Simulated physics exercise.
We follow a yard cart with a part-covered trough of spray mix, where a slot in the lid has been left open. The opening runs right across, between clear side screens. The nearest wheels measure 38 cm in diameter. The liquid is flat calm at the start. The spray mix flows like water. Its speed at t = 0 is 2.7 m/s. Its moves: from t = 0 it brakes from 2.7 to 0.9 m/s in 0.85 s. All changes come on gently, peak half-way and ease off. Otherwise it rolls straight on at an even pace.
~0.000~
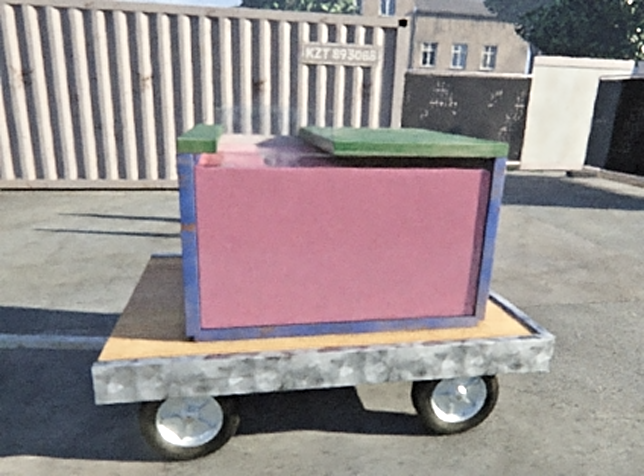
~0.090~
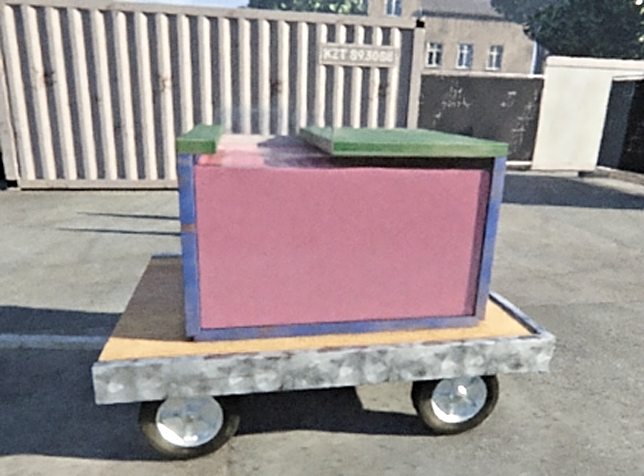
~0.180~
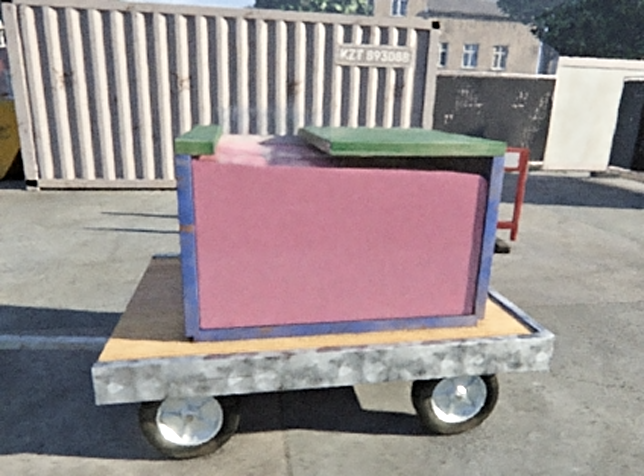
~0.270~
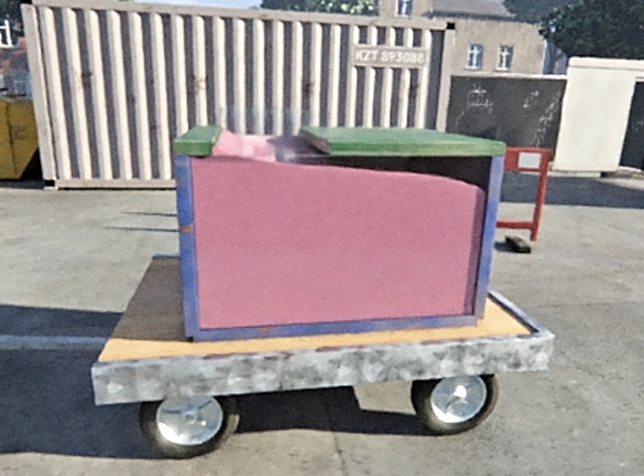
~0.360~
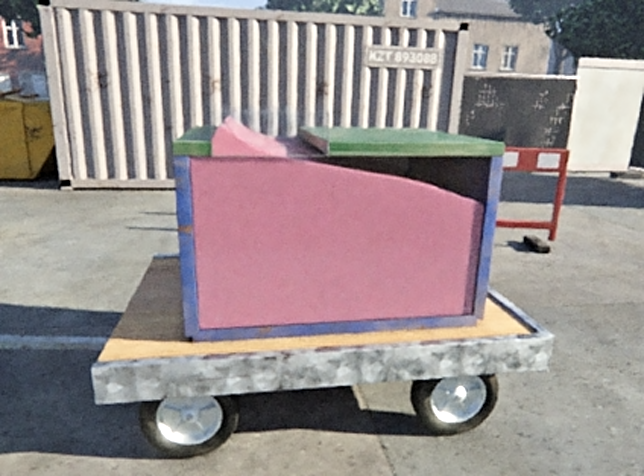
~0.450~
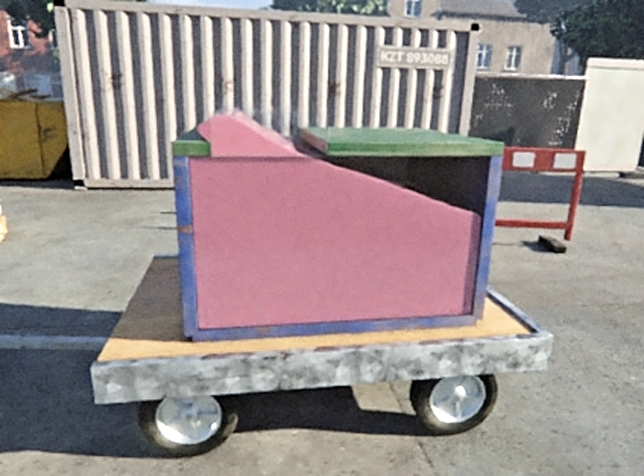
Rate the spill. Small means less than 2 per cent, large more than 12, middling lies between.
A middling spill.
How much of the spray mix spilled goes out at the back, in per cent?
About 0 per cent.
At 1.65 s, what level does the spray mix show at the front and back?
About 52 cm in front and 58 cm behind.
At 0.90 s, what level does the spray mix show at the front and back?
Front 68 cm, back 42 cm.
After 0.90 s the surface stands 43 cm at the back and 67 cm at the front; 5 per cent has gone, over the front.
After 1.25 s the surface stands 63 cm at the back and 50 cm at the front; 5 per cent has gone, over the front.
After 1.65 s the surface stands 58 cm at the back and 52 cm at the front; 5 per cent has gone, over the front.
After 3.73 s 5 per cent has gone, over the front, 28 of 594 litres.
